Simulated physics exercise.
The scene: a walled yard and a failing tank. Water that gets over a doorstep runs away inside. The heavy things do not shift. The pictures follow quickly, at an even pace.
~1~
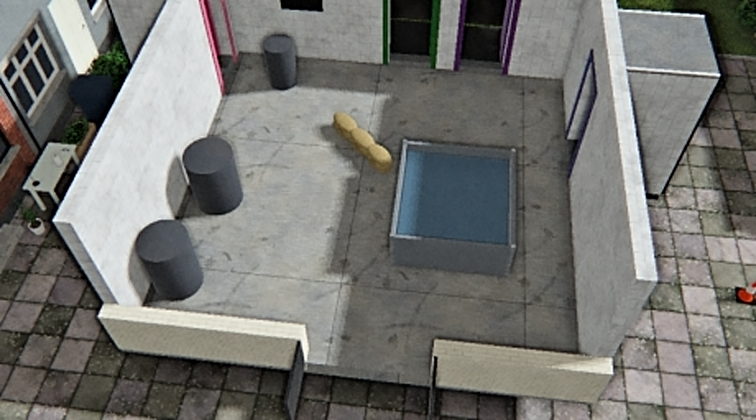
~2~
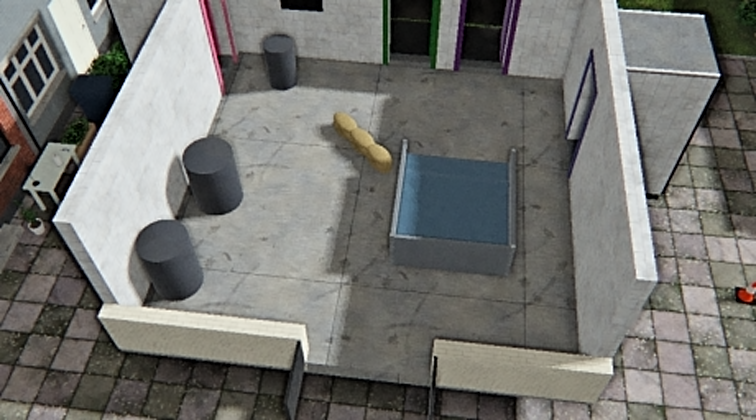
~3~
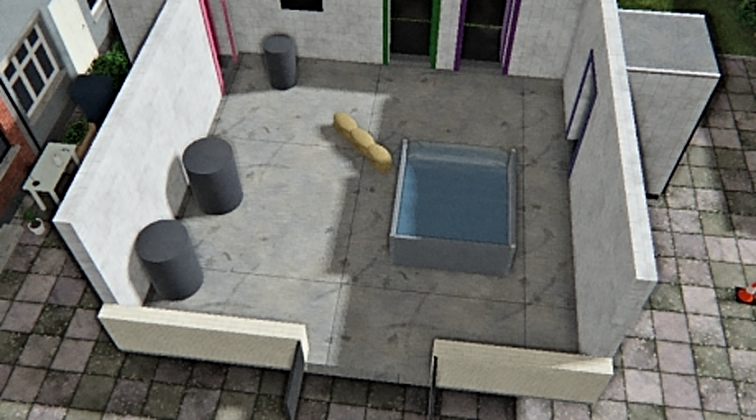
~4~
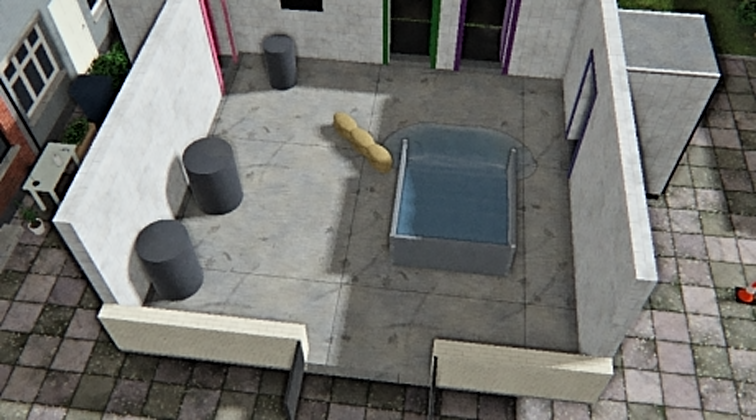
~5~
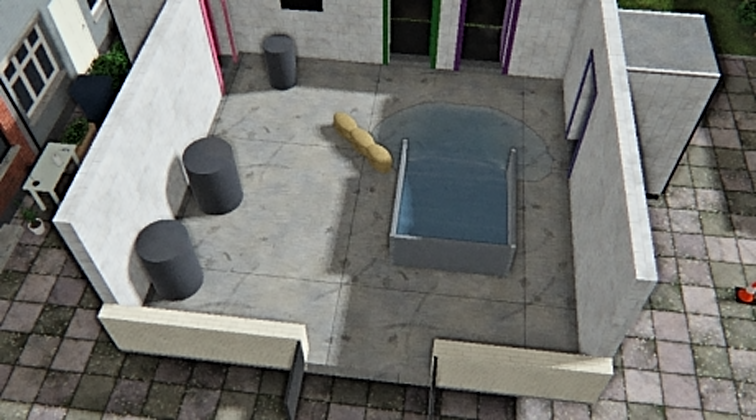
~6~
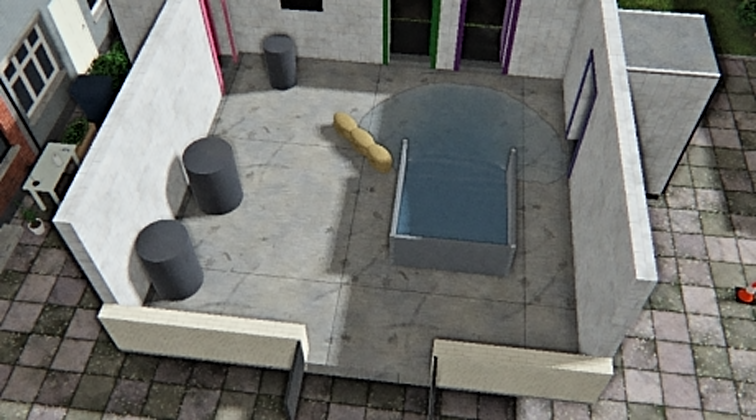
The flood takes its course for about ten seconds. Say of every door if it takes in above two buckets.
In the end: The green door floods; the purple door floods; the pink door holds within the limit; the blue door floods.
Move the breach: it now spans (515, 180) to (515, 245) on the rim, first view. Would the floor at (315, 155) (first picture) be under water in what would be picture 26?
Verdict: Free of water.
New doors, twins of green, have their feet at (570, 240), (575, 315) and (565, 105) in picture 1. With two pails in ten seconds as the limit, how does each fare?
In that order: Lets less in, keeps below it, lets more in.
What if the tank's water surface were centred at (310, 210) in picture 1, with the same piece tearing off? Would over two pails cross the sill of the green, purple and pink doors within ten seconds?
One by one: Green door stays under, purple door keeps below it, pink door takes more.
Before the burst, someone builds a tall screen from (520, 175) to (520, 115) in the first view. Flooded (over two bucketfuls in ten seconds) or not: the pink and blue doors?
One by one: Pink door keeps below it; blue door is under.
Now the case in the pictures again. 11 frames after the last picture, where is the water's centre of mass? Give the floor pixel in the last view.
Close to (456, 143).
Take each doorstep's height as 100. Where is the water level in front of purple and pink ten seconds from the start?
About 50 and 20 per cent.
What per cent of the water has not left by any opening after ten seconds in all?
Some 76 per cent.
A moment on, water covers 30 % of the floor; the green door under two buckets in, the purple door over two buckets in, the pink door not reached, the blue door wet at the sill, nothing in.
Next, water covers 30 % of the floor; the green door over two buckets in, the purple door far over two buckets in, the pink door not reached, the blue door under two buckets in.
Then, water covers 35 % of the floor; the green door far over two buckets in, the purple door far over two buckets in, the pink door wet at the sill, nothing in, the blue door under two buckets in.
Later, water covers 65 % of the floor; the green door far over two buckets in, the purple door far over two buckets in, the pink door wet at the sill, nothing in, the blue door over two buckets in.
In the end, water covers 95 % of the floor; the green door far over two buckets in, the purple door far over two buckets in, the pink door wet at the sill, nothing in, the blue door far over two buckets in.
